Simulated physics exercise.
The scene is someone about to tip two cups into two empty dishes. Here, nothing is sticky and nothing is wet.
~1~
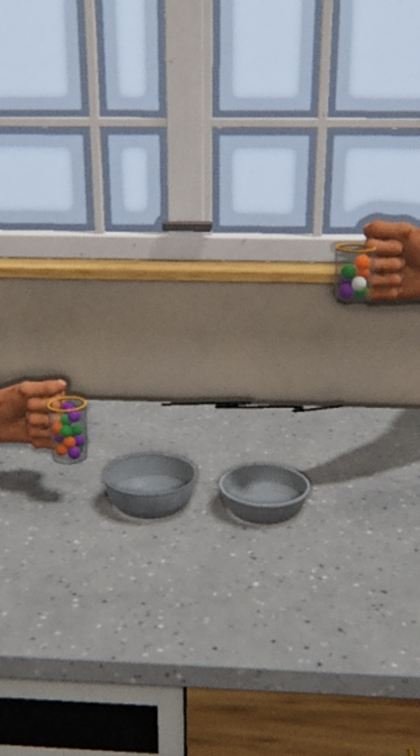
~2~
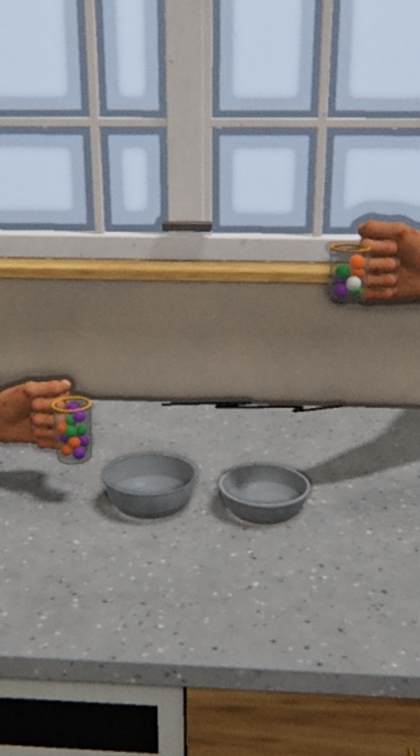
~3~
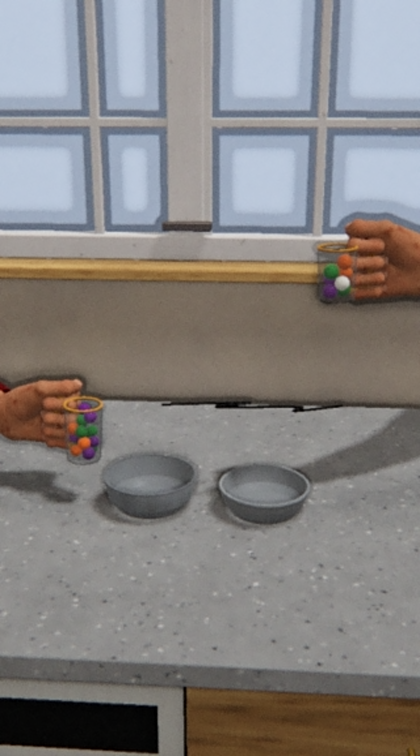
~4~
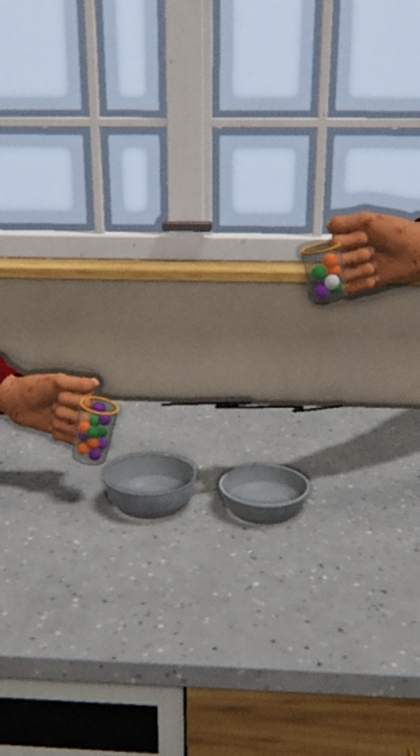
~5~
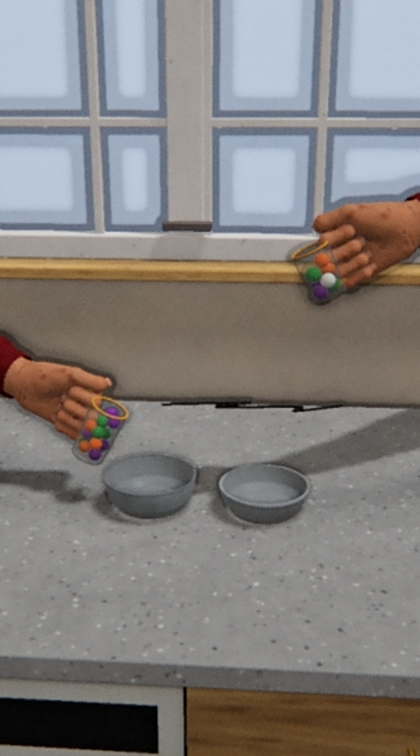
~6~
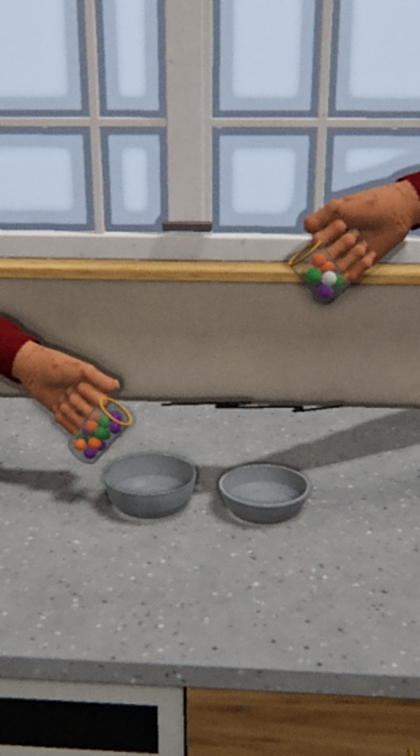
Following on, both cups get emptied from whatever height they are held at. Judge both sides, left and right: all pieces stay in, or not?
At the end, left dish: None lost, right dish: Bits lost.
Then, 0.30 s later than the last frame, left, every one still in the cup; right, every one still in the cup.
Then, 0.68 s later than the last frame, left, every one still in the cup; right, every one still in the cup.
Then, 1.09 s later than the last frame, left, roughly half still in the cup, roughly a third in the dish, about a tenth in the air; right, roughly a quarter still in the cup, roughly two thirds in the air.
When it is over, left, every one in the dish, not one outside the dish; right, roughly half in the dish, roughly half outside the dish.
